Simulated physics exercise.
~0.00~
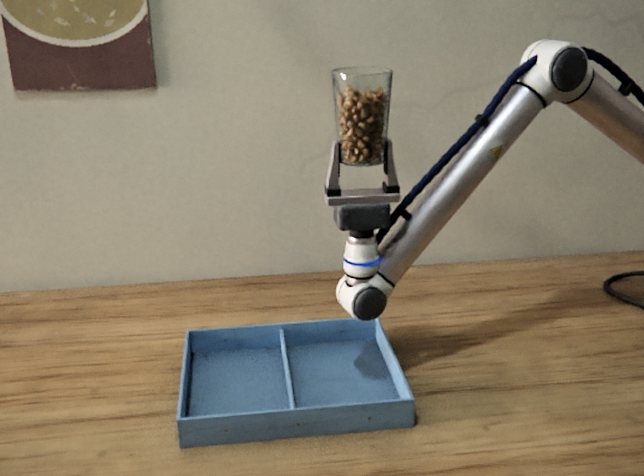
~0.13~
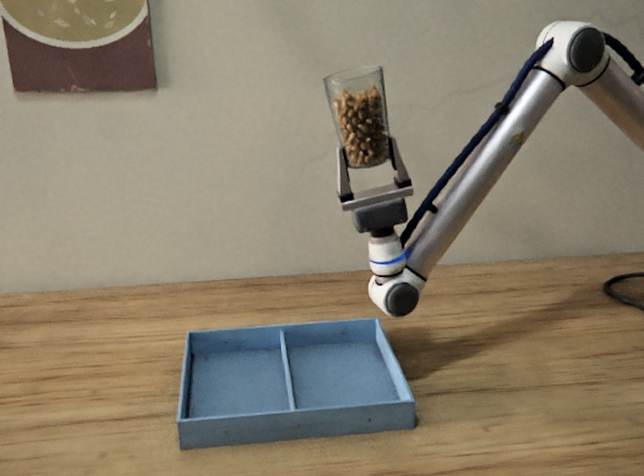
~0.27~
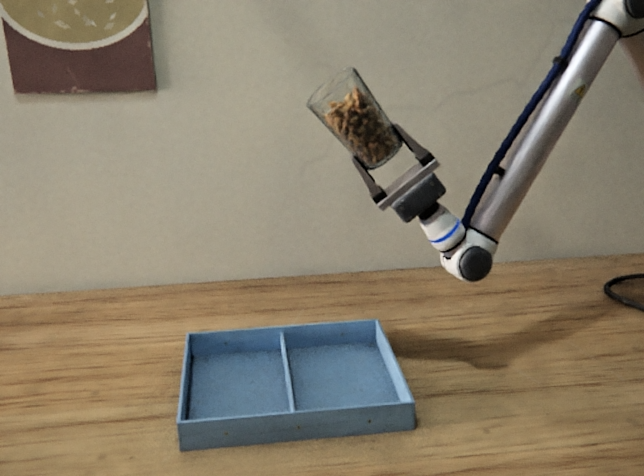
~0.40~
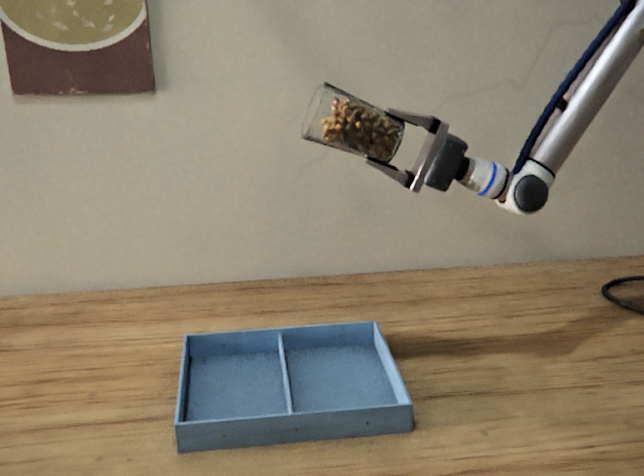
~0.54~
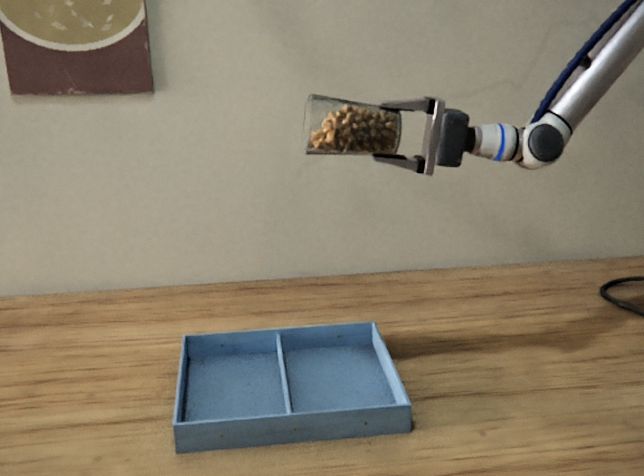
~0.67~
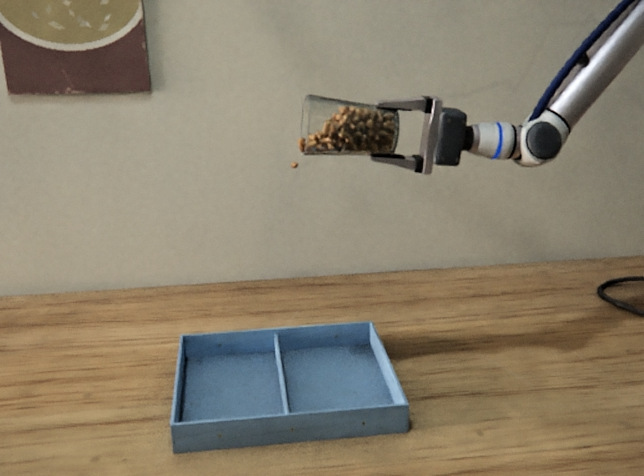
The clip opens with a robot arm holding an upright clear tumbler of dried beans above a blue divided tray on a wooden table. The arm tilts the tumbler leftward until it lies nearly horizontal, and the beans shift toward its mouth. A single bean then drops out past the rim.
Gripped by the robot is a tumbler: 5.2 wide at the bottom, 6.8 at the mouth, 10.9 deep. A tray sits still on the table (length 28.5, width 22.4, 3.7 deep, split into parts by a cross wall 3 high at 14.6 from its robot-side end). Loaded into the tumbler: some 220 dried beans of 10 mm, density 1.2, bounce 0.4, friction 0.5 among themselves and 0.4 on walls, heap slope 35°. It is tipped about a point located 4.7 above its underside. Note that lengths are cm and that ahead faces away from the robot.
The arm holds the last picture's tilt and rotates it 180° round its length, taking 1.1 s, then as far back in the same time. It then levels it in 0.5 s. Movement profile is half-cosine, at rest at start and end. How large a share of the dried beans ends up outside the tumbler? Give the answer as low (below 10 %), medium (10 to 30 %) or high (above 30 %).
Medium, 10 to 30 %.
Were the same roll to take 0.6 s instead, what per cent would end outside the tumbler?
You'd be looking at some 20 per cent.
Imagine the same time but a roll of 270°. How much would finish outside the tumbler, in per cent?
That would come to close to 30 in a hundred.
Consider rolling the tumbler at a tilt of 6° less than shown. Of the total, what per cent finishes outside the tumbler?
The share would be around 10 per cent.
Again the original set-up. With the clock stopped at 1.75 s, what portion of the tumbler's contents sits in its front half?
Front-half share of contents: Approx. 60 per cent.
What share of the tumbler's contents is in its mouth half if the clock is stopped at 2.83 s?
40 percent or so.
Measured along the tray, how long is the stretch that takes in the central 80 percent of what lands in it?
Roughly 22 cm.
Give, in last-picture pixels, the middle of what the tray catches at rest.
Middle: Close to (261, 393).
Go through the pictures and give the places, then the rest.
The first frame shows tumbler middle at (362, 118), upright; upper third of the load around (362, 105), from x 340 to 385, top at y 90; 219 in the tumbler.
The second frame shows tumbler middle at (361, 120), tipped 11°; upper third of the load around (361, 106), from x 335 to 385, top at y 95.
The third frame shows tumbler middle at (358, 122), tipped 38°; upper third of the load around (357, 112), from x 330 to 395, top at y 90.
The fourth frame shows tumbler middle at (355, 127), tipped 66°; upper third of the load around (354, 116), from x 325 to 395, top at y 100.
The fifth frame shows tumbler middle at (353, 129), tipped 82°; upper third of the load around (360, 118), from x 310 to 395, top at y 110.
The sixth frame shows tumbler middle at (351, 129), tipped 83°; upper third of the load around (359, 118), from x 295 to 390, top at y 110; 218 in the tumbler, 1 in flight or on a rim.
After 1.75 s, tipped 83°, highest piece 39 above the table; 198 in the tumbler, 9 in the robot-side part, 7 in the far-side part, 5 in flight or on a rim.
After 2.83 s, tipped 83°, highest piece 39 above the table; 185 in the tumbler, 20 in the far-side part, 12 in the robot-side part, 2 in flight or on a rim.
After 3.57 s, upright, highest piece 41 above the table; 182 in the tumbler, 23 in the far-side part, 14 in the robot-side part.
After 4.27 s, upright, highest piece 41 above the table; 182 in the tumbler, 23 in the far-side part, 14 in the robot-side part.
At rest, 182 in the tumbler, 23 in the far-side part, 14 in the robot-side part. That is 17 % outside the tumbler.
